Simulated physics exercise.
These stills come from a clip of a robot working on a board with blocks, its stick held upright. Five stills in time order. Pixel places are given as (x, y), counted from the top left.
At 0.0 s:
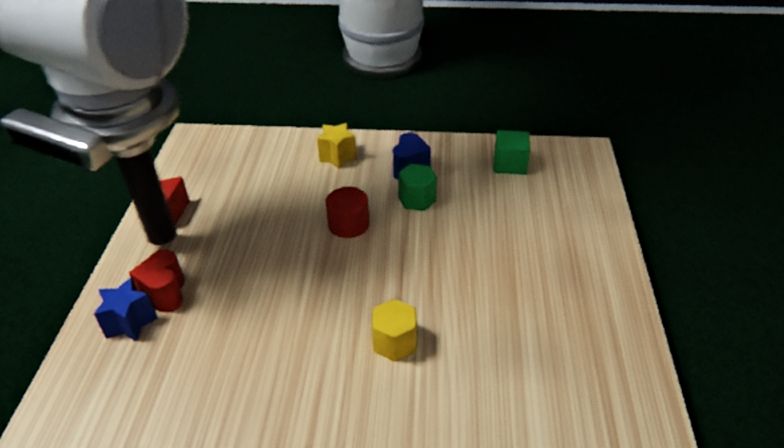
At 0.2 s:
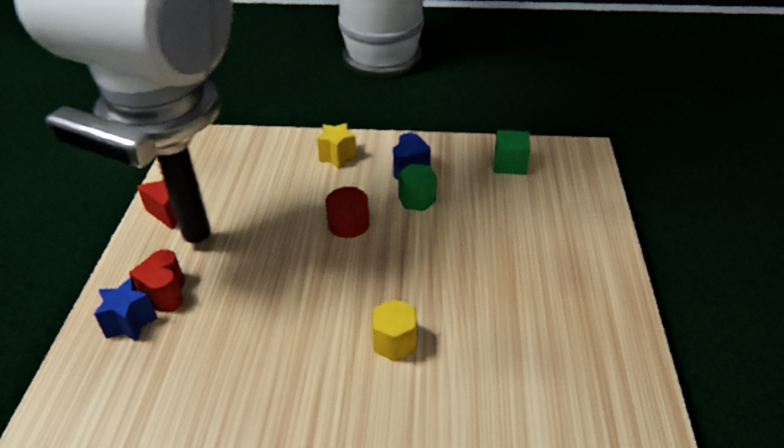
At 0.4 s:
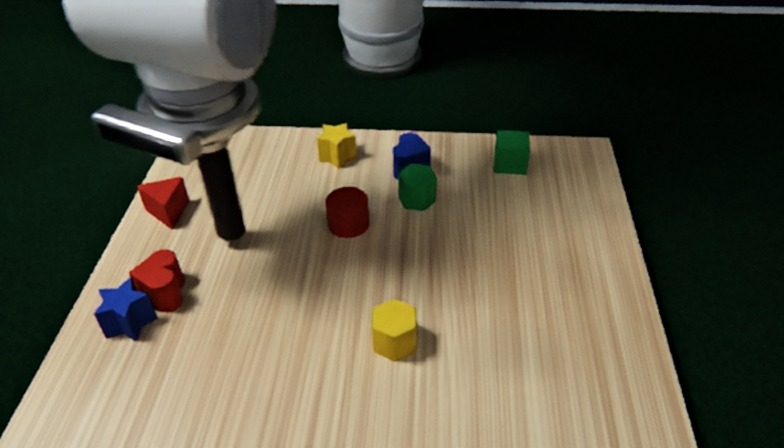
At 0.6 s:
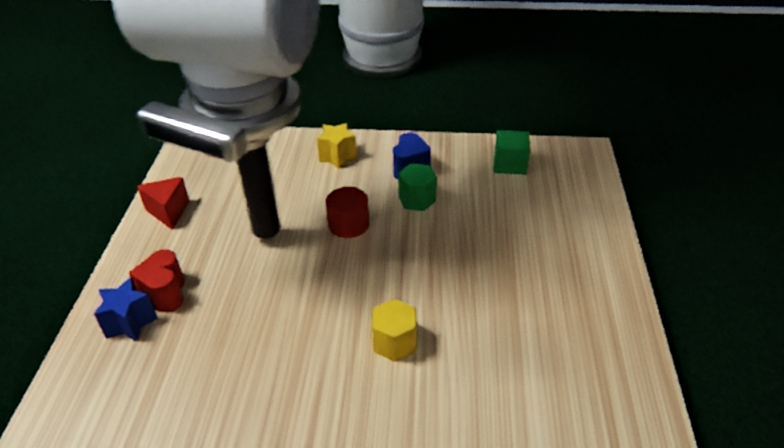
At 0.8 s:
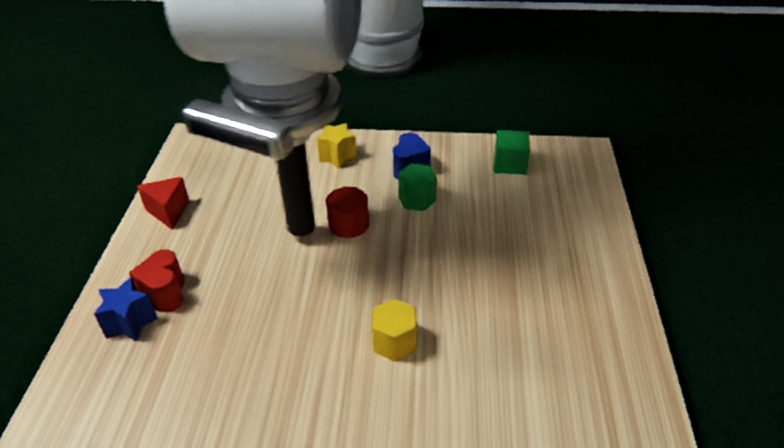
The clip shows a robot arm with a black stick moving steadily right across a wooden board, from near the red blocks on the left to just beside a dark red cylinder, while the colored blocks stay still.
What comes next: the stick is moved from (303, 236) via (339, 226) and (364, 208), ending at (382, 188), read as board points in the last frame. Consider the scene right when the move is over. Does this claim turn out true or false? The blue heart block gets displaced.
The claim does not hold.
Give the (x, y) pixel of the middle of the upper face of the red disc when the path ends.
When the path ends, it will be at (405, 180).
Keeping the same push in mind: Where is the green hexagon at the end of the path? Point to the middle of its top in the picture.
Its top face will be centred at roughly (443, 171).
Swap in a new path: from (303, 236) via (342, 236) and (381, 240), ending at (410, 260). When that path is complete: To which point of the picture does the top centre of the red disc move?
The point I'd pick in the picture is (379, 190).
On the path given first. One third of the way, stick at (338, 217); red disc at (370, 192).
Two thirds of the way, stick at (364, 198); red disc at (398, 183); green hexagon at (432, 171), turned 20° anticlockwise.
At the end, stick at (382, 178); red disc at (405, 180); blue heart block not moved; green hexagon at (443, 171), turned 35° anticlockwise.
